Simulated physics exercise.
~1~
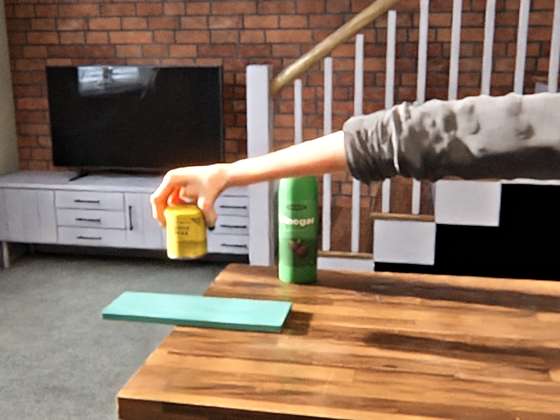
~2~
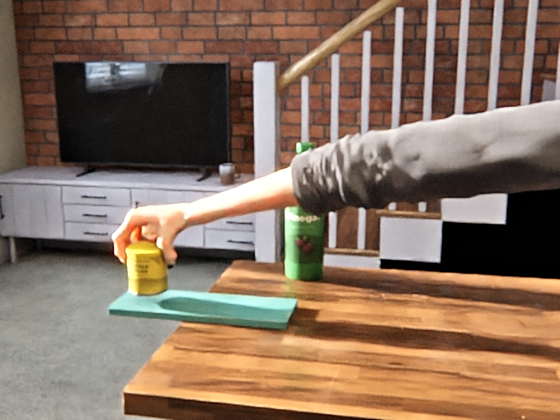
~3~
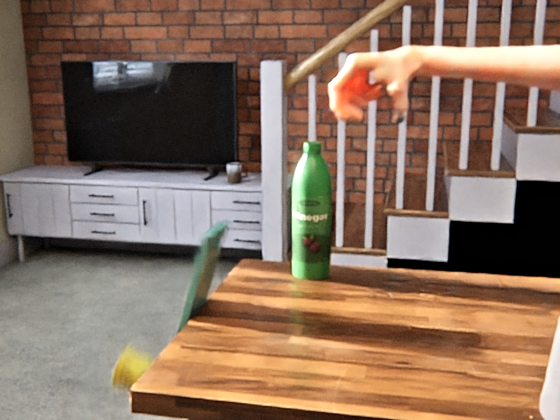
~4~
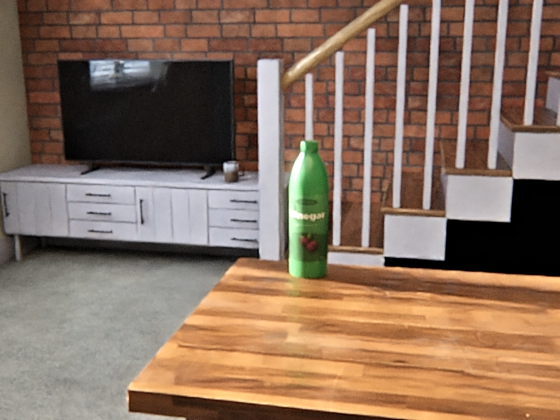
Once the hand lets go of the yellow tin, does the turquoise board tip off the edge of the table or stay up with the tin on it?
The turquoise board tips off the edge of the table, and the yellow tin goes down with it.
